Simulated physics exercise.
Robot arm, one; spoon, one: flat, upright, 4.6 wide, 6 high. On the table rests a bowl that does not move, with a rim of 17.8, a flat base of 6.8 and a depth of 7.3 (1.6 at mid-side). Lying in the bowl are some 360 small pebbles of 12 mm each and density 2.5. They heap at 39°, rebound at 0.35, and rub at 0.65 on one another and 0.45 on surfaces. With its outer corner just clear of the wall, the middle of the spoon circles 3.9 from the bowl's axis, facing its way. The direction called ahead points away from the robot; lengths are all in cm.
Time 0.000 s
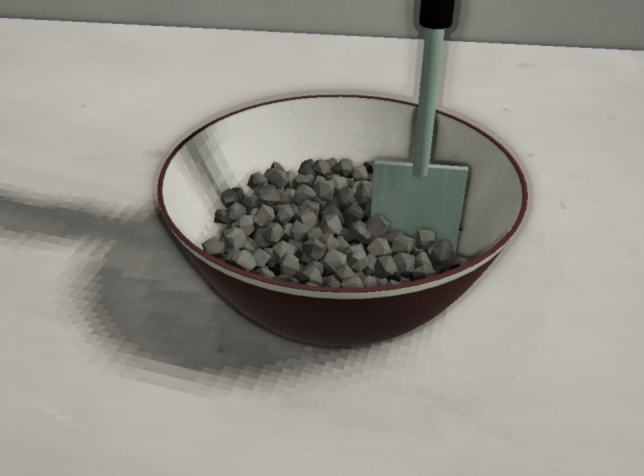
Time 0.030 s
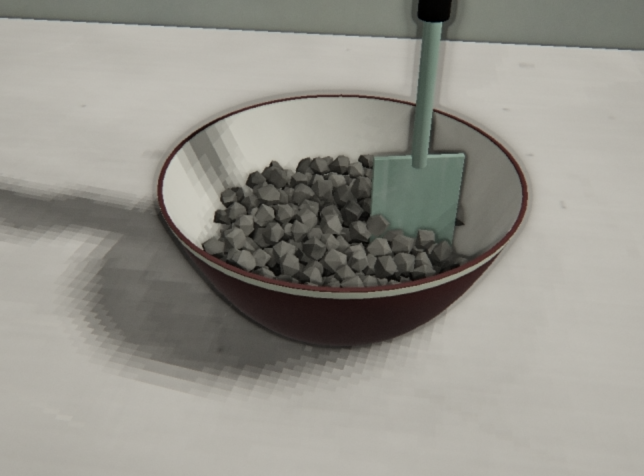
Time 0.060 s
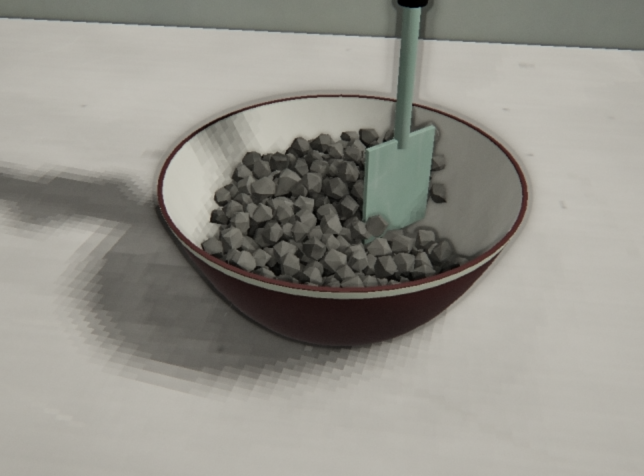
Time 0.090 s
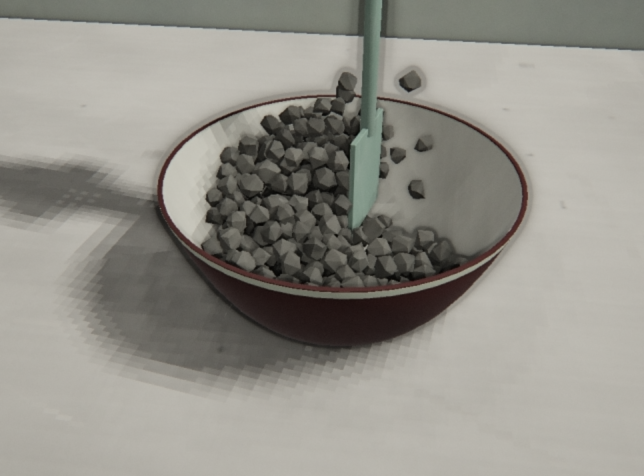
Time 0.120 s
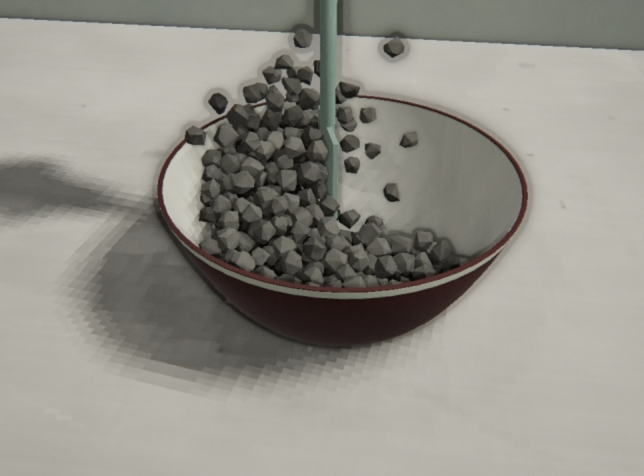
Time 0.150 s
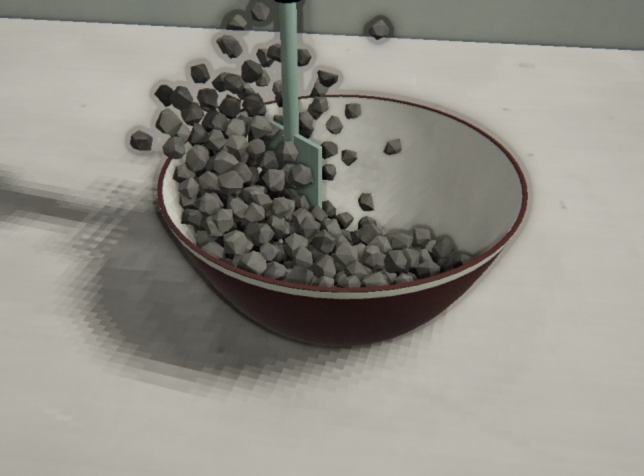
A pale green spatula with a black handle sweeps leftward through grey, angular chunks in a dark red bowl with a white interior, turning edge-on as it pushes them into a mound at the left and flings several above the rim.
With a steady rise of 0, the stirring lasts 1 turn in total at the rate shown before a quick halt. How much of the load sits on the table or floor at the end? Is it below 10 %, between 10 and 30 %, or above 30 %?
Above 30 %.
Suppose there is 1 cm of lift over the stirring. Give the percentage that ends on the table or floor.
It comes to some 35 per cent.
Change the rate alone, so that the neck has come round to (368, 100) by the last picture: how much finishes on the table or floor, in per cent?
Around 15 in a hundred.
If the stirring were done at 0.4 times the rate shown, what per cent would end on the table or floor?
That gives some 10 percent.
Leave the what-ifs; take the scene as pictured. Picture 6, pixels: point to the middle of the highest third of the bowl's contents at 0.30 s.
Estimated centre: (436, 226).
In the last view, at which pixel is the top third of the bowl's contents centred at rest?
It is centred around (395, 179).
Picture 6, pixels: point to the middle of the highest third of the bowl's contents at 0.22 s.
Somewhere around (265, 233) in the last view.
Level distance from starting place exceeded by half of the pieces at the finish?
About 10 cm.
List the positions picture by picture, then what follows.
In the first picture, spoon neck at (424, 138), 0° round; upper third of the load around (333, 220), from x 215 to 460, top at y 165; 361 in the bowl.
In the second picture, spoon neck at (422, 130), 12° round; upper third of the load around (333, 215), from x 215 to 460, top at y 165.
In the third picture, spoon neck at (404, 112), 43° round; upper third of the load around (331, 189), from x 215 to 460, top at y 135.
In the fourth picture, spoon neck at (369, 100), 76° round; upper third of the load around (315, 171), from x 215 to 460, top at y 80.
In the fifth picture, spoon neck at (328, 98), 108° round; upper third of the load around (283, 156), from x 195 to 460, top at y 40; 359 in the bowl, 2 in flight or on the tool.
In the sixth picture, spoon neck at (290, 106), 140° round; upper third of the load around (239, 151), from x 140 to 460, top at y 10; 351 in the bowl, 10 in flight or on the tool.
After 0.22 s, 220° round, highest piece 14 above the table; 312 in the bowl, 49 in flight or on the tool.
After 0.30 s, 299° round, highest piece 12 above the table; 272 in the bowl, 13 on the table or floor, 76 in flight or on the tool.
After 0.53 s, 0° round, highest piece 19 above the table; 220 in the bowl, 139 on the table or floor, 2 in flight or on the tool.
After 1.23 s, 0° round, highest piece 7 above the table; 220 in the bowl, 141 on the table or floor.
At rest, 220 in the bowl, 141 on the table or floor. That is 39 % on the table or floor.
